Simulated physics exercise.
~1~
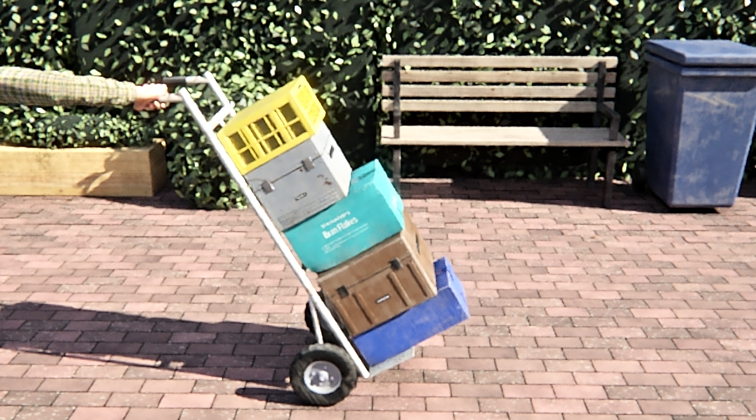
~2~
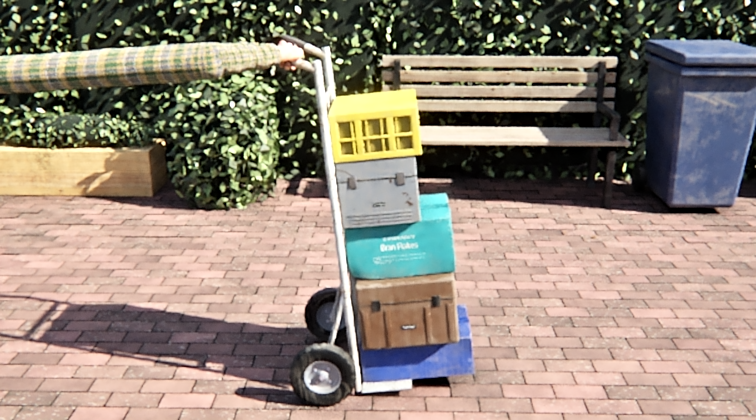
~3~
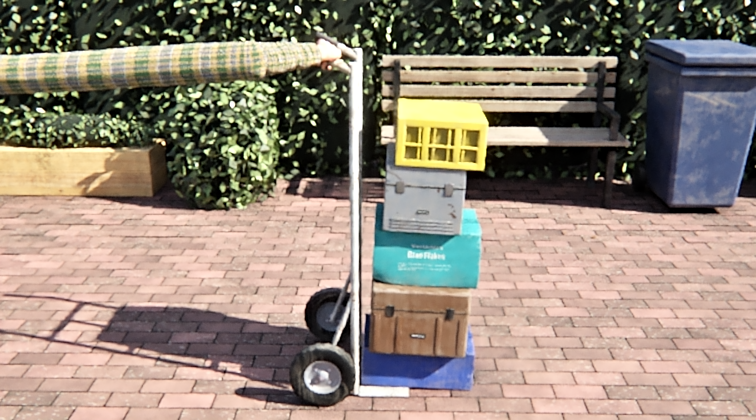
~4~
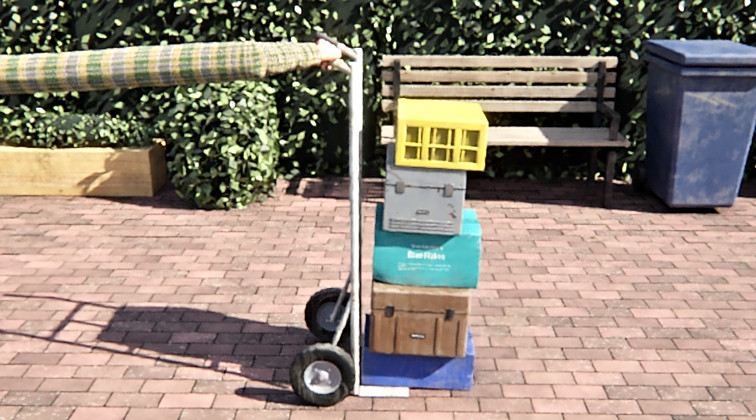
On a sunny brick-paved yard seen from the side by a still camera, a hedge, a wooden bench and a blue bin stand in the background. A hand at the end of a patterned sleeve holds a two-wheeled hand truck tilted back to the left, loaded with a blue parcel, a brown toolbox, a turquoise box, a grey toolbox and a yellow crate on top. The arm swings the truck upright, and the stack turns with it. The upper items shift rightward, away from the frame. The truck stops upright, still held, with all five items stacked and none toppled.
